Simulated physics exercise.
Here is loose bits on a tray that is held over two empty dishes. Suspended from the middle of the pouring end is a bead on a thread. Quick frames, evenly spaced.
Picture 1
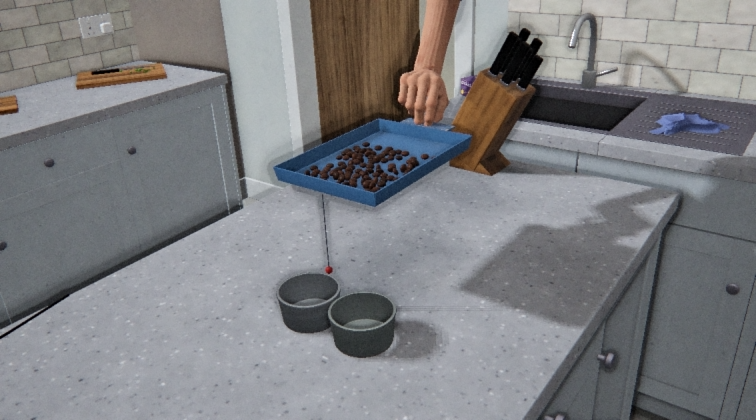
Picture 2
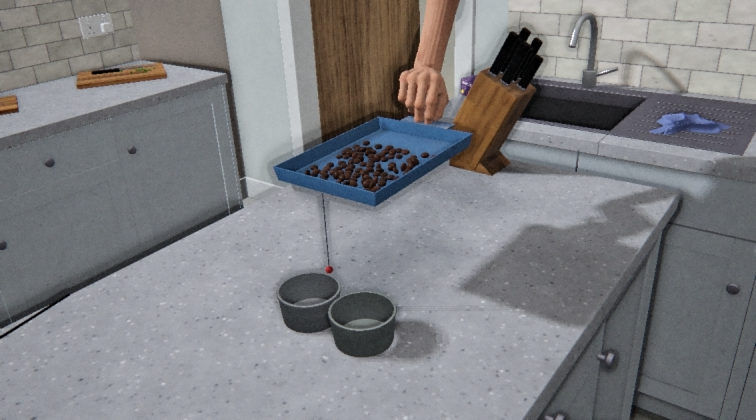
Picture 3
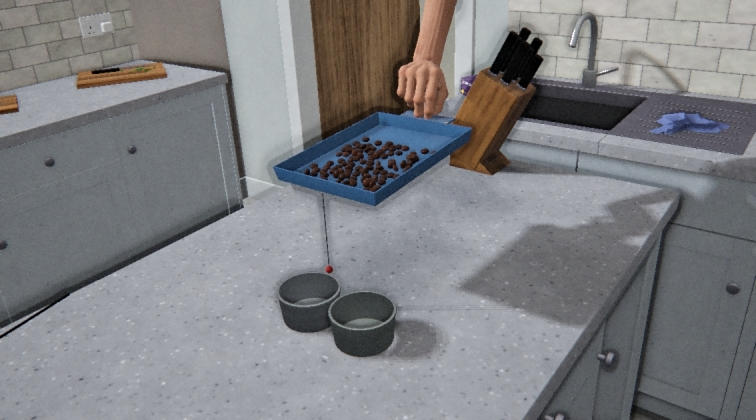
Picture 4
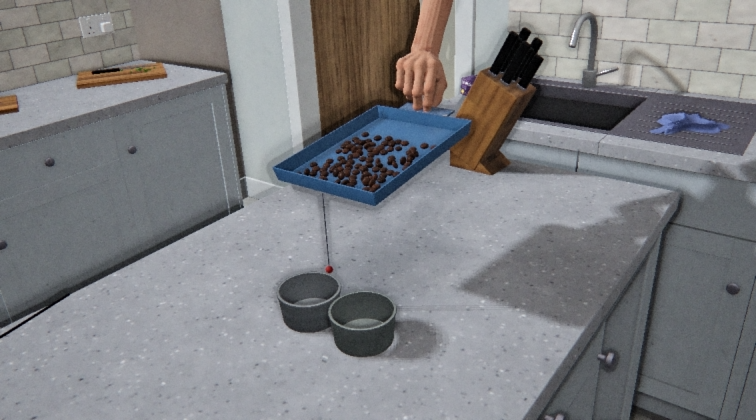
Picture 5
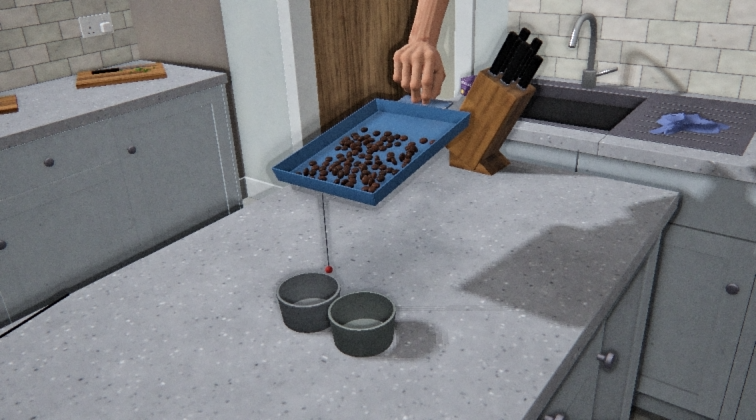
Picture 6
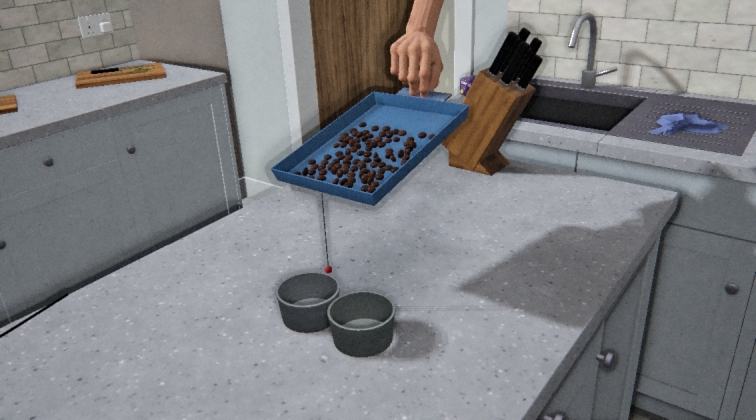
The video shows a hand holding a blue tray of small dark brown pieces above two empty grey dishes on a countertop, gradually tilting it slightly toward the viewer while a red bead hangs on a thread below.
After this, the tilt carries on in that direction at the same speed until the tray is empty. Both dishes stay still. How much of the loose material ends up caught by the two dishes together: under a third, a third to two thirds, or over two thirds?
The result will be a medium catch, a third to two thirds of the load.
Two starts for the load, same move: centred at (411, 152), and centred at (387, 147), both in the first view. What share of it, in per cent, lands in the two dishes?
Close to 70 per cent, followed by close to 60 per cent.
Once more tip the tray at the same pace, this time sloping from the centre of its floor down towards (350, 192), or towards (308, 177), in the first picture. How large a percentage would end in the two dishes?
Somewhere close to 80 % the first time, 10 % the second.
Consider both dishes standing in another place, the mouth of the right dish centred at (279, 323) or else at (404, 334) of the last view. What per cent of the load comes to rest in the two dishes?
10 %, 20 %.
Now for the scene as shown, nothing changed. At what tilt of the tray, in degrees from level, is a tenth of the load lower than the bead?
Around 90° at that moment.
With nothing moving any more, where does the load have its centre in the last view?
Close to (305, 317) in the last picture.
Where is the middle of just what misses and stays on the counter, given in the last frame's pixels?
Check roughly (253, 339) and you'll find the middle.
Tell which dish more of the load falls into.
It's the dish to the left that ends up fuller.
Soon after the last picture, tray tipped steeply; all on the tray.
A little later, tray tipped right over; about two thirds on the tray; a stray few in the right dish; a small part in the left dish; a small part outside both; about a quarter in the air.
Later still, tray tipped past a quarter turn; a small part in the right dish; about half in the left dish; about half outside both.
At rest, tray tipped past a quarter turn; a small part in the right dish; about half in the left dish; about half outside both.
